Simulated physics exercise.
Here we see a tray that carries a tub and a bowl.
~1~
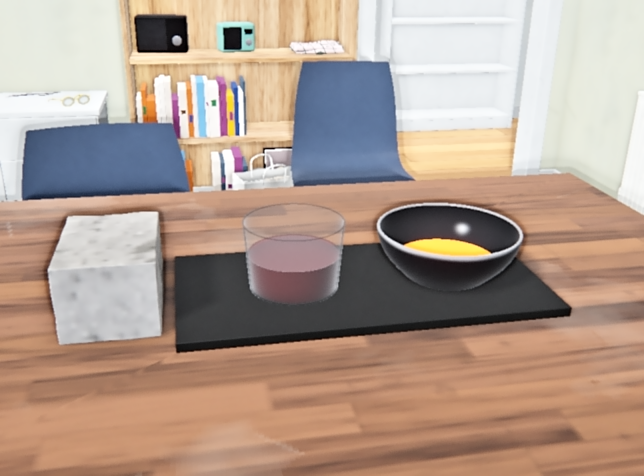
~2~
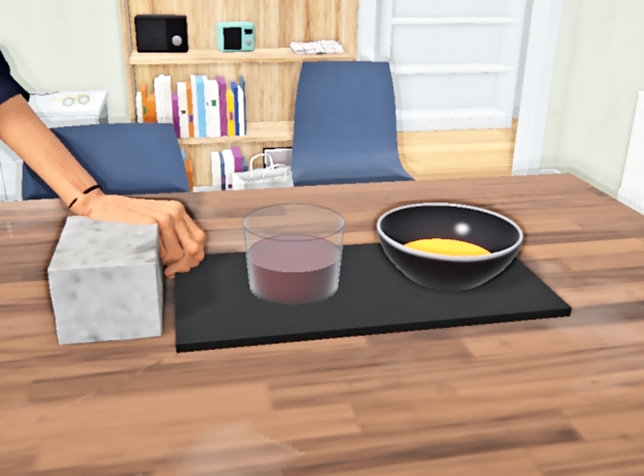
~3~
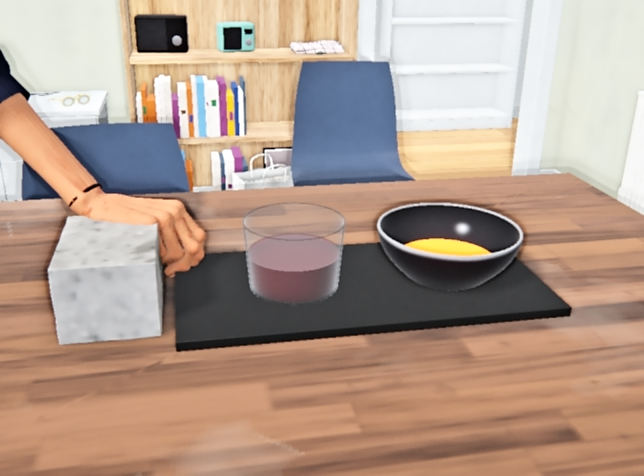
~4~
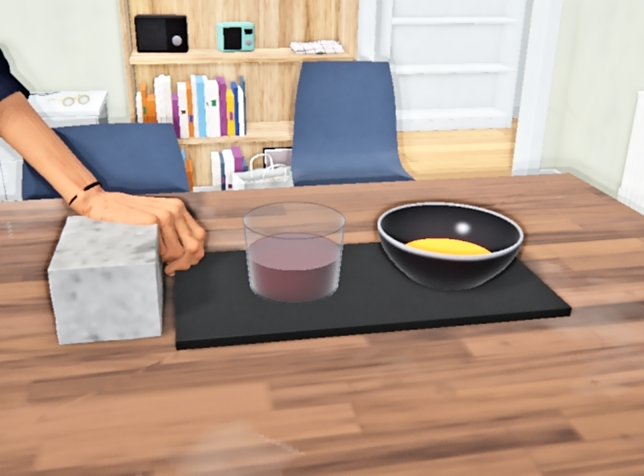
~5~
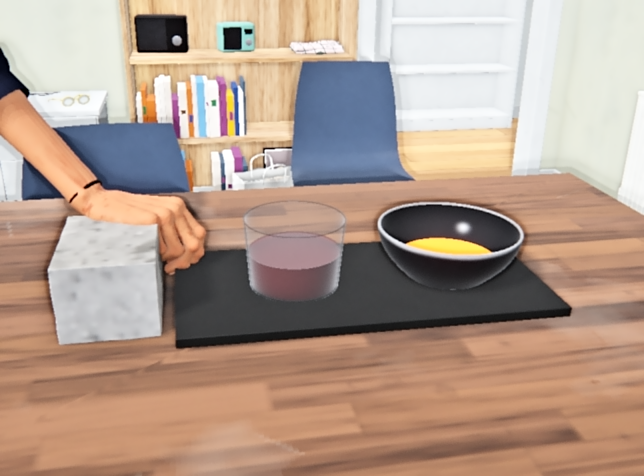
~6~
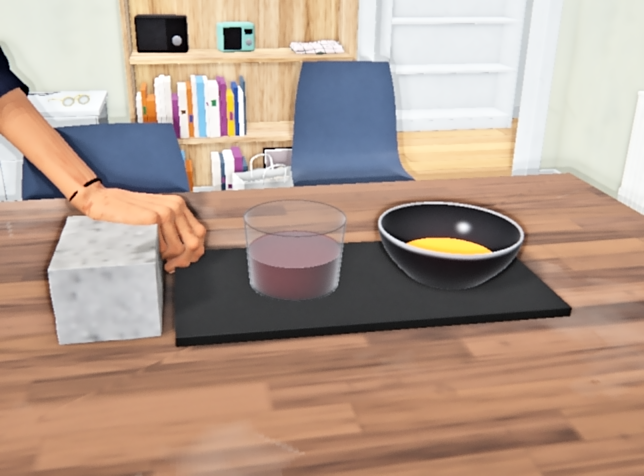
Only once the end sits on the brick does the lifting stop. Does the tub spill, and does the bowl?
Tub: It will stay clean outside; bowl: It will stay clean outside.
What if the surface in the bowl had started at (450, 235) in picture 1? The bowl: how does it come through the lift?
Some escapes.
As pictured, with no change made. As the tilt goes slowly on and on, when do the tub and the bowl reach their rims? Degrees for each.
35° first, 35° second, roughly.
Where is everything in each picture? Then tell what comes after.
In the first picture, the tray lies flat; tub (294, 252) about half full; bowl (447, 248) about a quarter full; brick (107, 305).
The second picture shows a hand takes the end of the tray; tub about half full, surface at (294, 253); bowl about a quarter full, surface at (446, 260).
In the third picture, the end is rising; tub (294, 251) about half full; bowl (447, 248) about a quarter full.
In the fourth picture, the end has come up a little; tub about half full, surface at (294, 251); bowl about a quarter full, surface at (446, 259); brick (107, 305).
The fifth picture shows slope near 1°; tub (294, 249) about half full; bowl (447, 247) about a quarter full.
The sixth picture shows the tray slopes by about 1°; tub about half full, surface at (295, 249); bowl about a quarter full, surface at (446, 259); brick (107, 305).
Shortly, the tray slopes by about 7°; tub, none is lost; bowl, none is lost.
Then, the tray slopes by about 14°; tub, none is lost; bowl, none is lost.
At the finish, the tray slopes by about 13°, resting on the brick; tub, none is lost; bowl, none is lost.
